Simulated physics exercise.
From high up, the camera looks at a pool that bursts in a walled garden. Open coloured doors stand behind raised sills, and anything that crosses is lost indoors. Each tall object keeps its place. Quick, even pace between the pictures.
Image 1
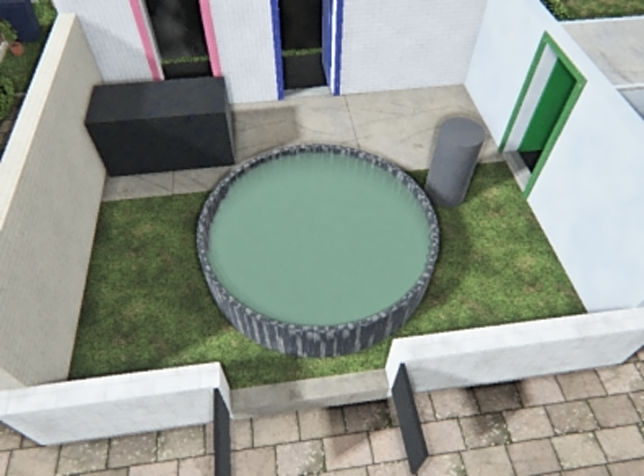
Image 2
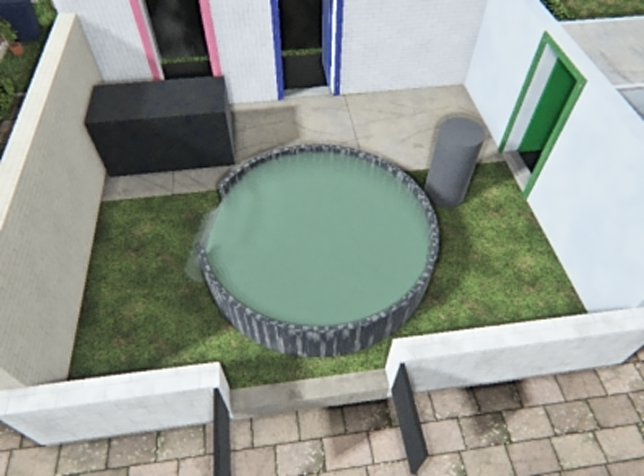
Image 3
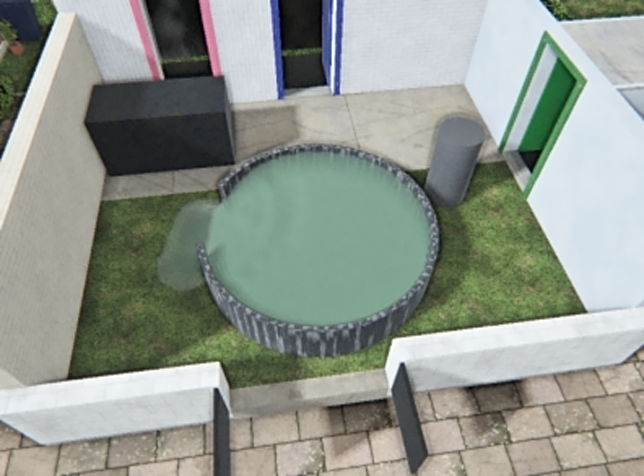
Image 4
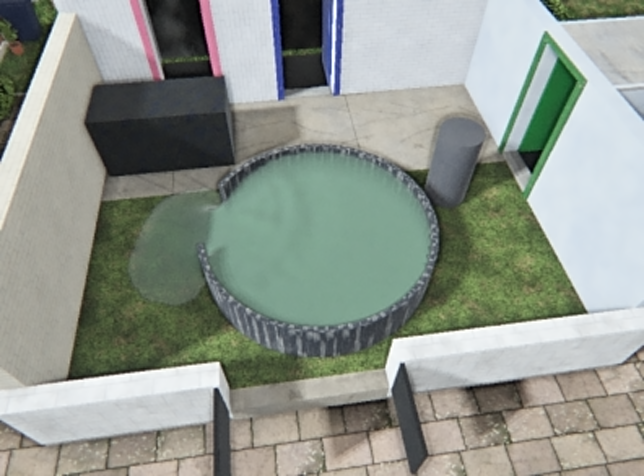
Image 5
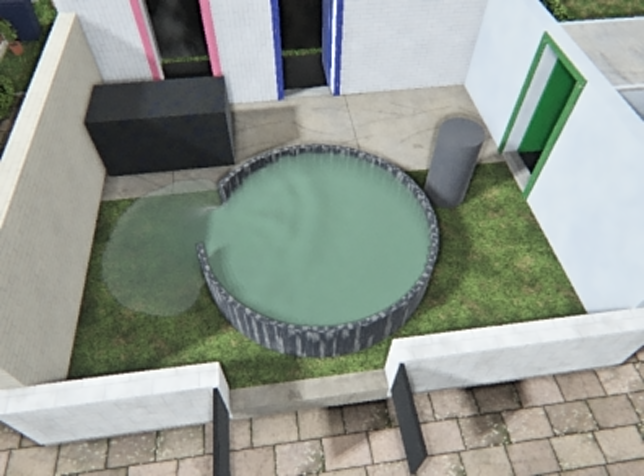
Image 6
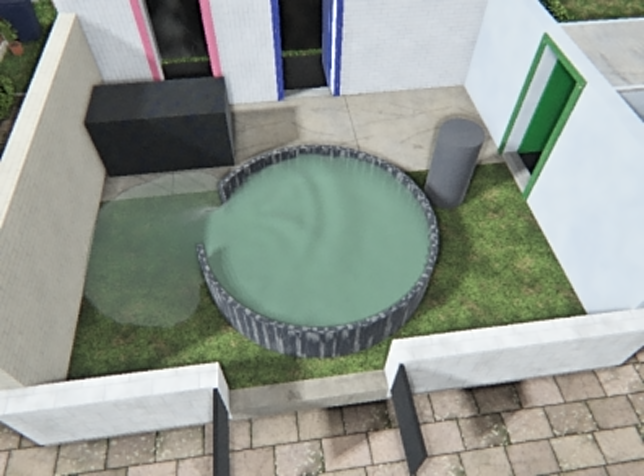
In this clip, seen from above, a round pool of green water in a walled garden breaks open on its left side, and water pours through the gap, spreading across the grass toward the left wall and the dark box.
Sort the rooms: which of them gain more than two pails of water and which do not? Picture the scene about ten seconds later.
The green door gains no more; the pink door gains no more; the blue door gains more.
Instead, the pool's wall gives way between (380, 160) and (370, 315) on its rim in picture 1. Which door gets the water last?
That's the one in pink.
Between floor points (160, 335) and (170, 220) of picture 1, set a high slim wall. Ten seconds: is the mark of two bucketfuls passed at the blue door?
The blue remains under the limit.
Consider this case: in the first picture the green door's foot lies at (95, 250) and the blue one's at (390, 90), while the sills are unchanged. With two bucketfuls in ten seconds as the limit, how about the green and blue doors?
Result - green door crosses the line, blue door does not reach it.
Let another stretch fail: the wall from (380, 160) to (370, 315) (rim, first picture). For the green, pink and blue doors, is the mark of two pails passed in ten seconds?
Here's how it goes: The green door overshoots, the pink door overshoots, the blue door overshoots.
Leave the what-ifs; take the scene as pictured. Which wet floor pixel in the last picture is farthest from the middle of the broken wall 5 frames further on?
Farthest reach: (112, 141).
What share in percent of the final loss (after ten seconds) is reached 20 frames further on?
Near 0 in a hundred.
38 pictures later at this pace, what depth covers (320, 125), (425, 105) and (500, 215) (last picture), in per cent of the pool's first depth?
Roughly 6, 8 and 0 per cent, in turn.
A moment on, water covers 20 % of the floor; the green door not reached, the pink door not reached, the blue door not reached.
Next, water covers 25 % of the floor; the green door not reached, the pink door not reached, the blue door not reached.
Then, water covers 45 % of the floor; the green door not reached, the pink door wet at the sill, nothing in, the blue door not reached.
Later, water covers 80 % of the floor; the green door wet at the sill, nothing in, the pink door wet at the sill, nothing in, the blue door under two buckets in.
In the end, water covers 95 % of the floor; the green door wet at the sill, nothing in, the pink door wet at the sill, nothing in, the blue door over two buckets in.
